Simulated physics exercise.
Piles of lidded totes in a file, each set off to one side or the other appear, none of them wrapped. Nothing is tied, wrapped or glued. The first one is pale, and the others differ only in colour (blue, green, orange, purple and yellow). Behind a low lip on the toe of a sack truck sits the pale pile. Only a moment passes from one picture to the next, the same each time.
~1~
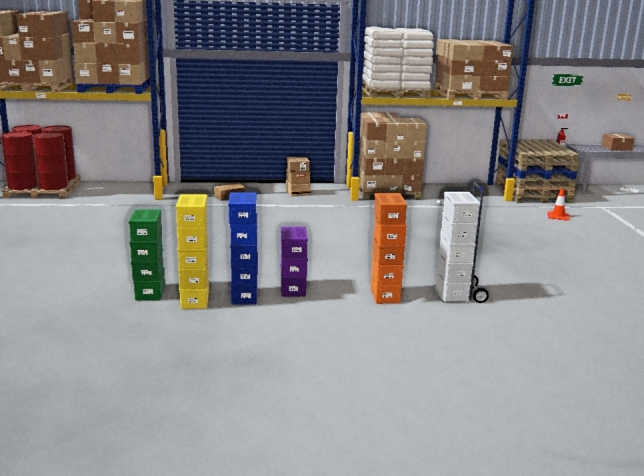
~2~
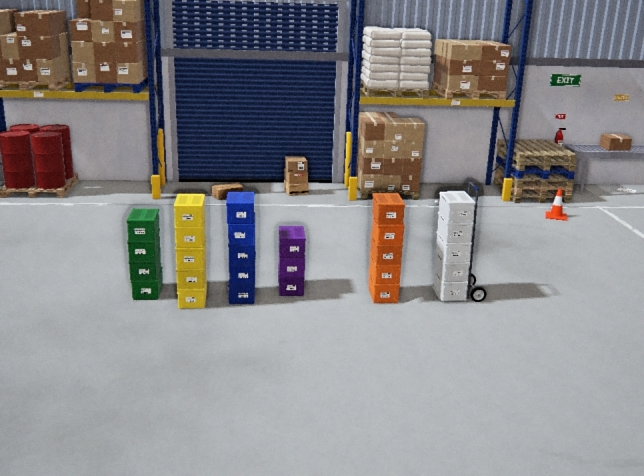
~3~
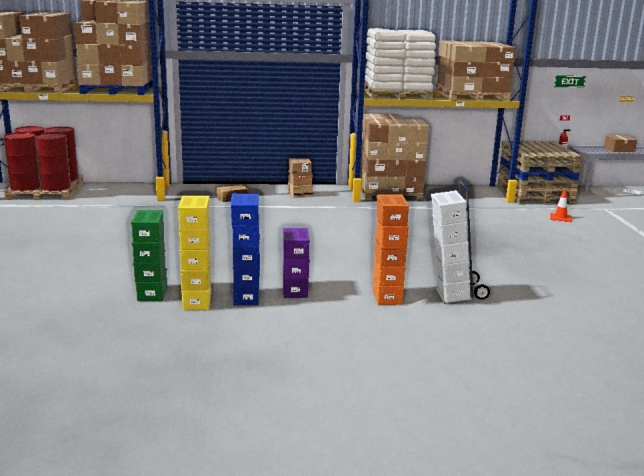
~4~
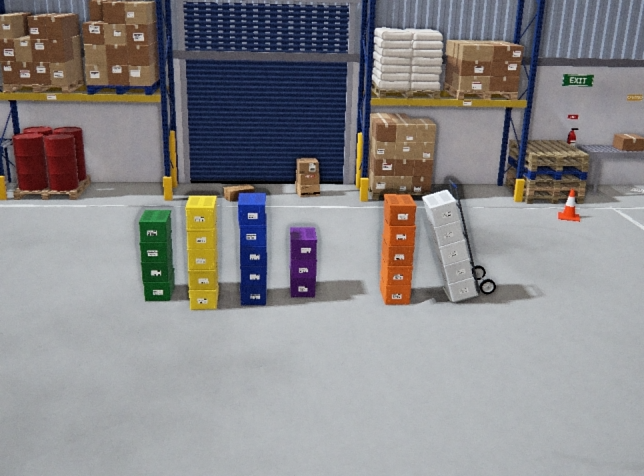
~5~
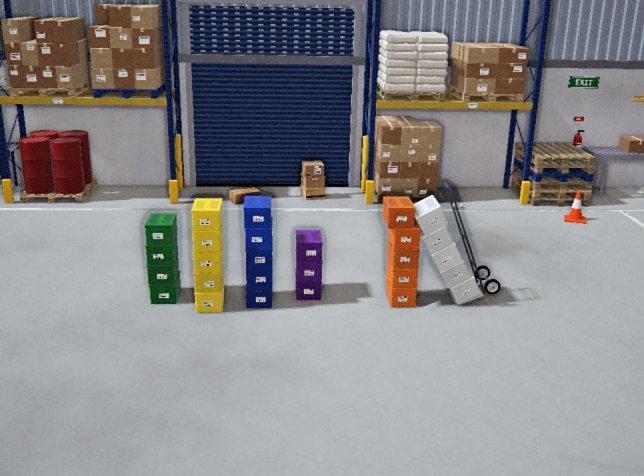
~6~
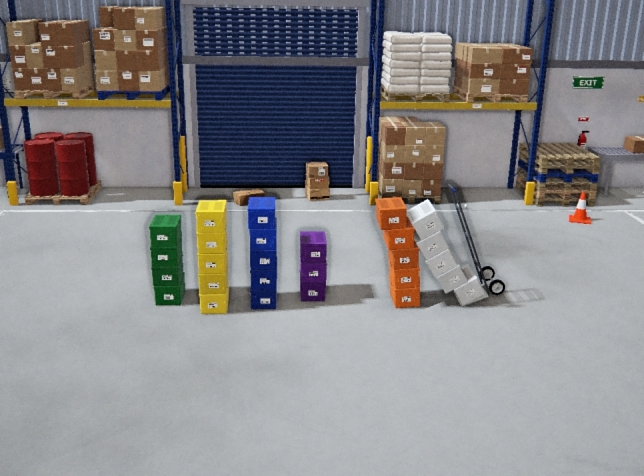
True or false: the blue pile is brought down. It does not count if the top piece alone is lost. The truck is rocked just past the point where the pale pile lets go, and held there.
False, it stays standing.
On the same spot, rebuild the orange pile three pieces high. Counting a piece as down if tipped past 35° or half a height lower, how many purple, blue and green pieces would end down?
Final down tally: Purple = 0; blue = 0; green = 0.
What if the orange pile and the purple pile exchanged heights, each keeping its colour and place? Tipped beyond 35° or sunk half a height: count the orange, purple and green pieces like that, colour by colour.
Per pile: Orange 2; purple 0; green 0.
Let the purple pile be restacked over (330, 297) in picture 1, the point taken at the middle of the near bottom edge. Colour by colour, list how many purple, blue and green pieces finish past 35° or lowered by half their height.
Purple: 2; blue: 0; green: 0.
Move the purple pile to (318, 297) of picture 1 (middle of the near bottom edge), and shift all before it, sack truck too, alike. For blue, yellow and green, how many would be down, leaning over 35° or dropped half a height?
By my count it's blue 0, yellow 0, green 0.
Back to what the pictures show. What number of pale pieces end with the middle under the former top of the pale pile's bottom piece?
The answer is 3.
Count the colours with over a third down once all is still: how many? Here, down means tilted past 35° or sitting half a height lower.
1.
Shortly afterwards, 5 of the pale pile down; none of the 5 blue totes down (0 of 22 in all colours); top blue tote unmoved; top orange tote tilted clearly.
Next, 5 of the pale pile down; none of the 5 blue totes down (5 of 22 in all colours); top blue tote unmoved; top orange tote tilted well over, about its own height lower.
Some moments later, 5 of the pale pile down; none of the 5 blue totes down (5 of 22 in all colours); top blue tote unmoved; top orange tote tilted well over, some two heights lower.
In the end, 5 of the pale pile down; none of the 5 blue totes down (5 of 22 in all colours); top blue tote unmoved; top orange tote on its side. From the last view, middles, top blue tote near (260, 213), top orange tote near (276, 308).
